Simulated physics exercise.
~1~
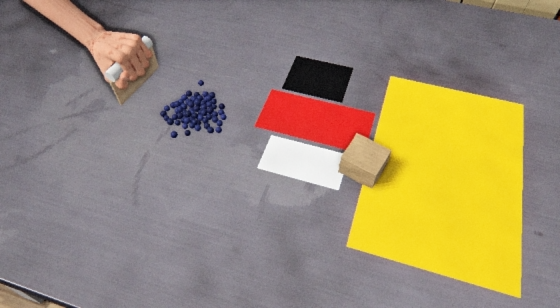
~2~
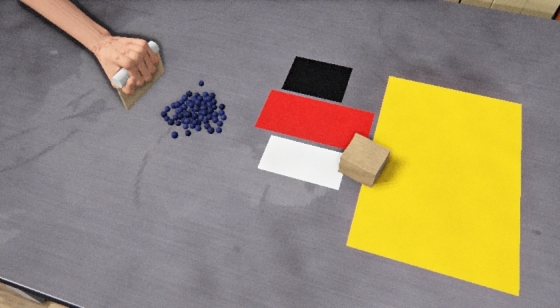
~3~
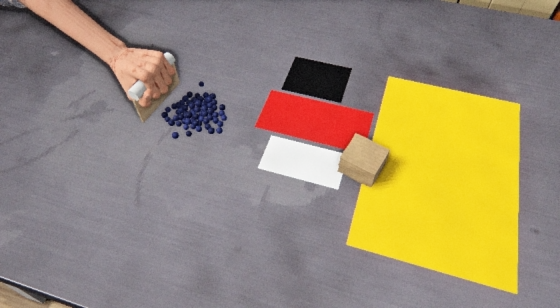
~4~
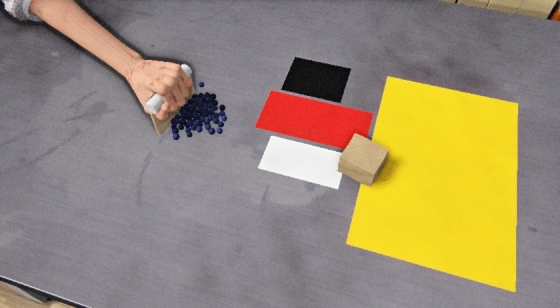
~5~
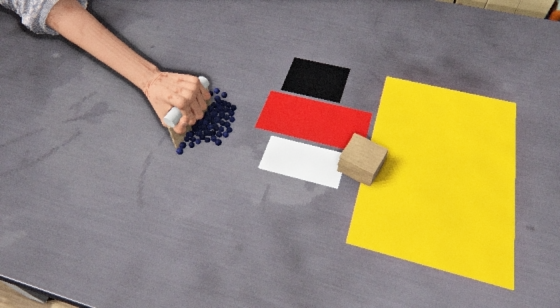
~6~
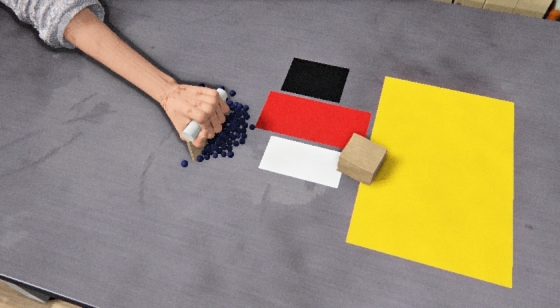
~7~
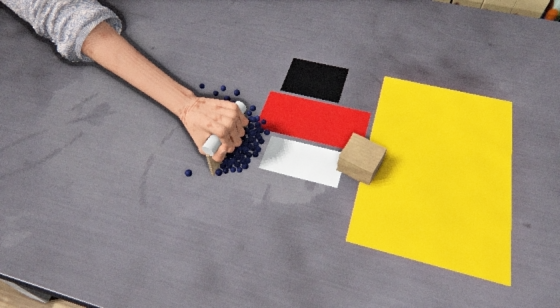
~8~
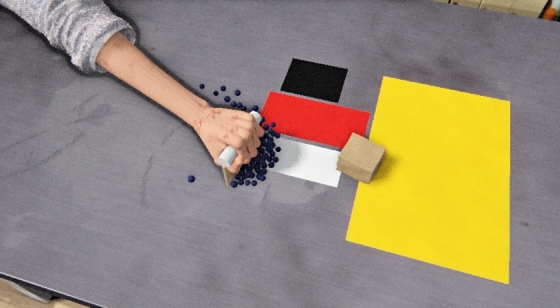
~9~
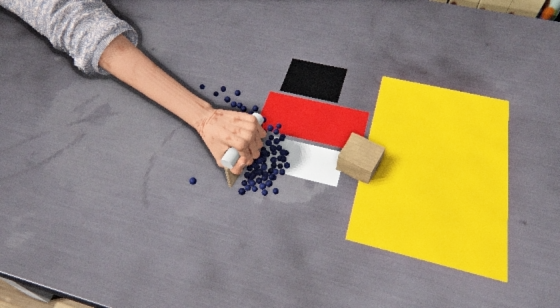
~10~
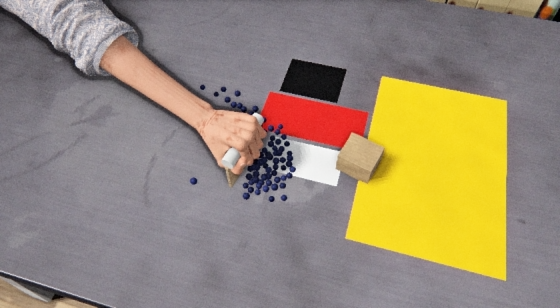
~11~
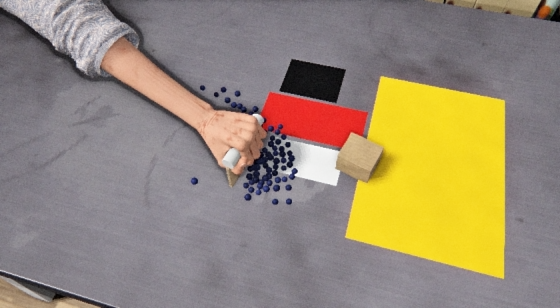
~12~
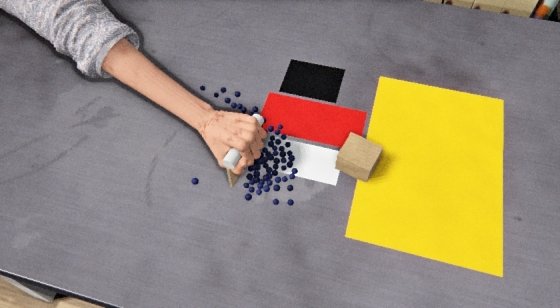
A hand pushing dark blue berries across a grey table with a scraper, then stopping as some spread onto the white mat.
